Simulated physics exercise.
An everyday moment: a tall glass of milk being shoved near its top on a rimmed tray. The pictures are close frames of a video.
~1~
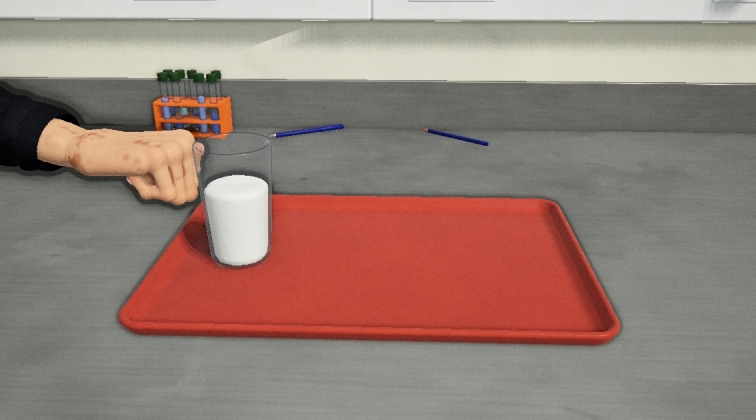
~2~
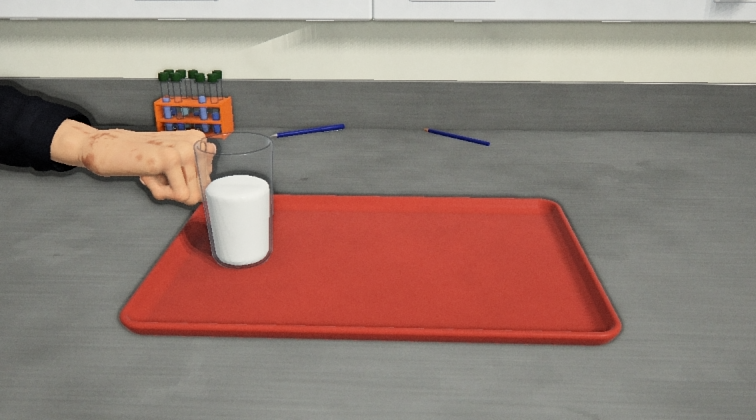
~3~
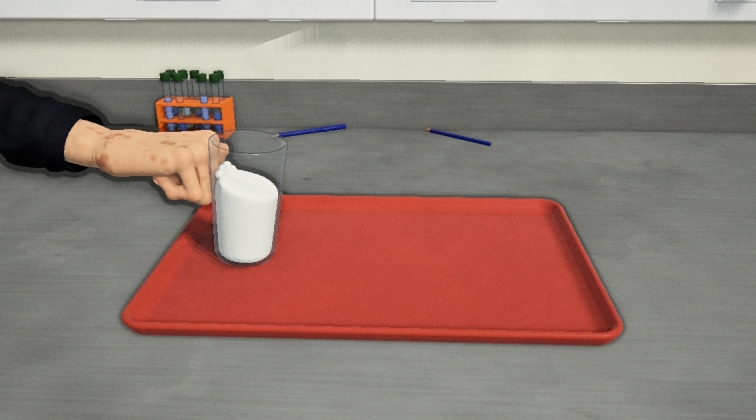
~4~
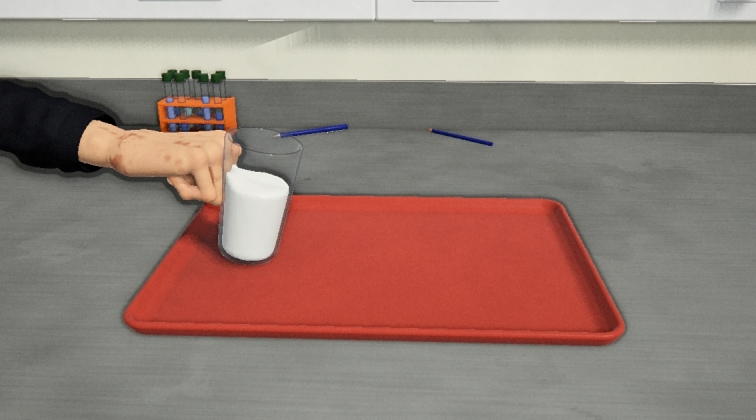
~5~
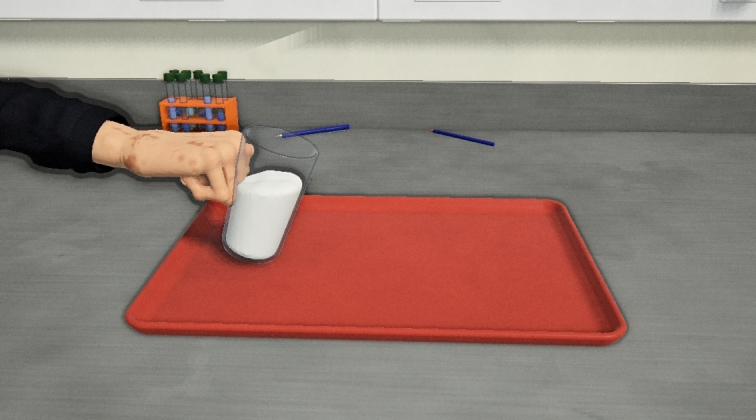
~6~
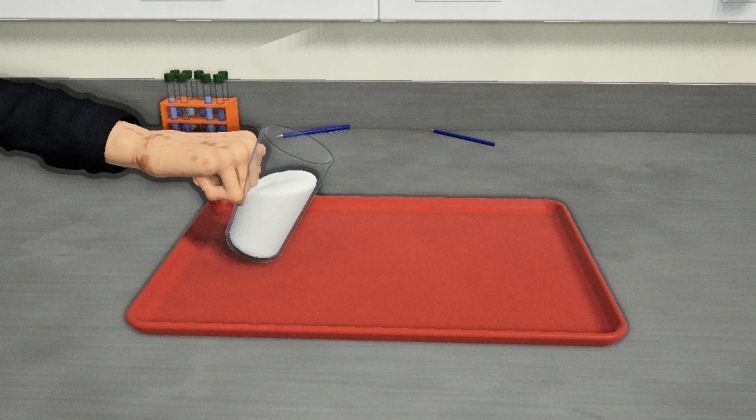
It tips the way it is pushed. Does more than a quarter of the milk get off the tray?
As it turns out, over a quarter gets off the tray.
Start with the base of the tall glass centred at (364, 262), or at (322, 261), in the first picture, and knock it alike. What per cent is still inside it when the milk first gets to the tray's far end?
Roughly 80 per cent, and 70 per cent.
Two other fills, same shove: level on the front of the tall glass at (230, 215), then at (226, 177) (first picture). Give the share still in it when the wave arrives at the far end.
In turn 45 and 60 in a hundred.
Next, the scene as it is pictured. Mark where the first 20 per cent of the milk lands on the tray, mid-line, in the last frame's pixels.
Roughly at (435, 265).
A moment on, the tall glass lies on its side and 100 per cent is in the glass, 0 on the tray and 0 above or beyond its rim.
Next, the tall glass lies on its side and 69 per cent is in the glass, 28 on the tray and 4 above or beyond its rim.
Then the tall glass lies on its side and 39 per cent is in the glass, 50 on the tray and 11 above or beyond its rim.
Later the tall glass lies on its side and 21 per cent is in the glass, 42 on the tray and 38 above or beyond its rim.
In the end 63 per cent is held by tray and glass, 37 is off the tray.
